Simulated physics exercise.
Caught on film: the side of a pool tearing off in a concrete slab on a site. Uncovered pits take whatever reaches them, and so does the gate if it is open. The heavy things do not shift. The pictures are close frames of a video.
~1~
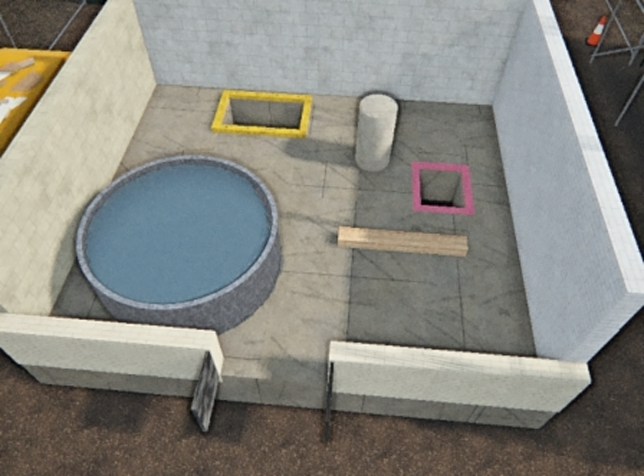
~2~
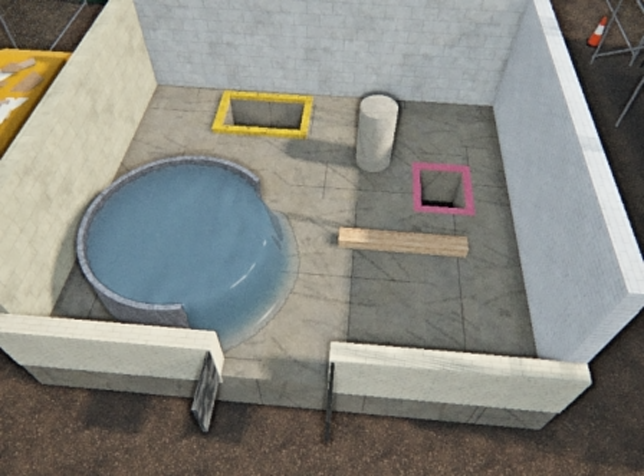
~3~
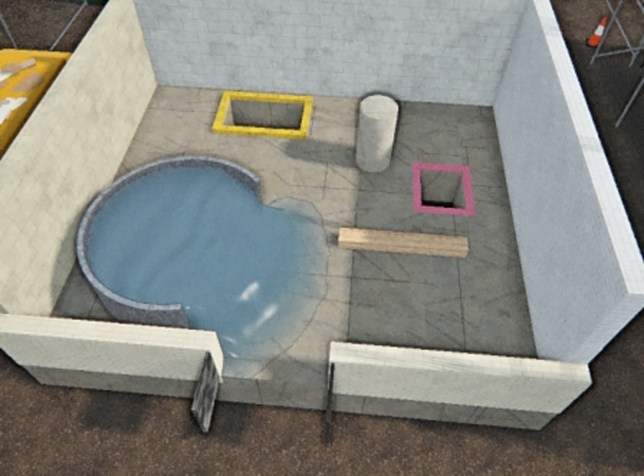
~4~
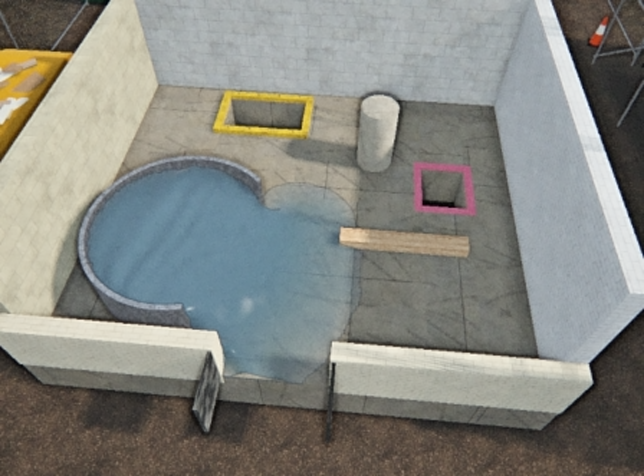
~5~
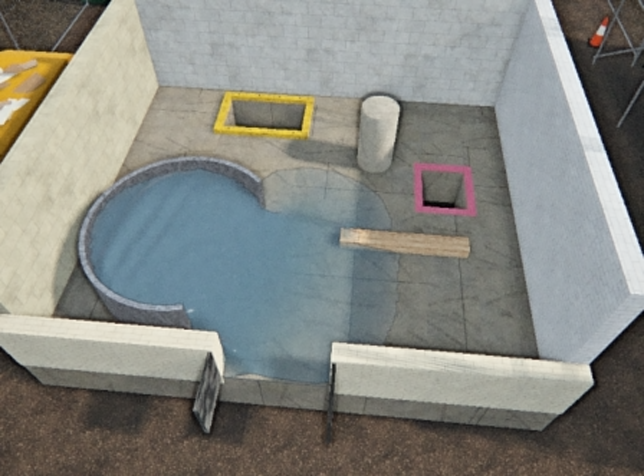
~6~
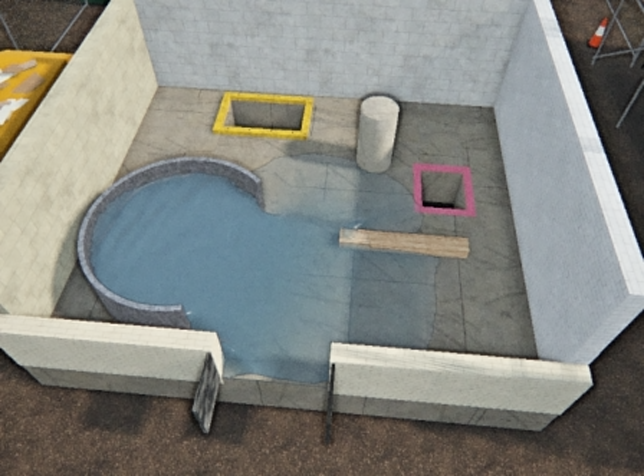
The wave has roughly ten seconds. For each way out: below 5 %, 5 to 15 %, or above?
In the end: The gate takes above 15 %; the yellow pit takes not even 5 %; the pink pit takes above 15 %.
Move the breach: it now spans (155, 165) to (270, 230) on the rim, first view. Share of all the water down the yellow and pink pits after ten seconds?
Per cent: Yellow 25, pink 30.
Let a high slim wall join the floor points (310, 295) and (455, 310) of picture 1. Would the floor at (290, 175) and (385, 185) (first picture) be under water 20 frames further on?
In turn: No water, covered.
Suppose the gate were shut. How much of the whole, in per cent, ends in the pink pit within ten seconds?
Parts in a hundred: Pink 30.
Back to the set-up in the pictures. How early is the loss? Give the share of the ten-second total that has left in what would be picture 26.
Roughly 55 per cent.
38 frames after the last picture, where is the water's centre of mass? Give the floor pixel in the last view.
Close to (356, 239).
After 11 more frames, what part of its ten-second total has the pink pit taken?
About 20 per cent.
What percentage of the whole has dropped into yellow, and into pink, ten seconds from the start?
Roughly 2 per cent, then 22 per cent.
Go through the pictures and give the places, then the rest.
In the first frame, still water in the round pool at (180, 227).
In the second frame, water pours out at (268, 275) and has run to a hidden place.
In the third frame, water pours out at (269, 278) and has run to (291, 202).
In the fourth frame, water pours out at (270, 280) and has run to (309, 187).
In the fifth frame, water pours out at (270, 281) and has run to (338, 177).
In the sixth frame, water pours out at (270, 282) and has run to (390, 181).
A moment on, water covers 50 % of the floor; the gate 8 %, the yellow pit 0 %, the pink pit 2 %.
Next, water covers 55 % of the floor; the gate 13 %, the yellow pit 0 %, the pink pit 5 %.
Then, water covers 65 % of the floor; the gate 17 %, the yellow pit 0 %, the pink pit 10 %.
Later, water covers 75 % of the floor; the gate 22 %, the yellow pit 1 %, the pink pit 18 %.
In the end, water covers 95 % of the floor; the gate 28 %, the yellow pit 1 %, the pink pit 23 %.
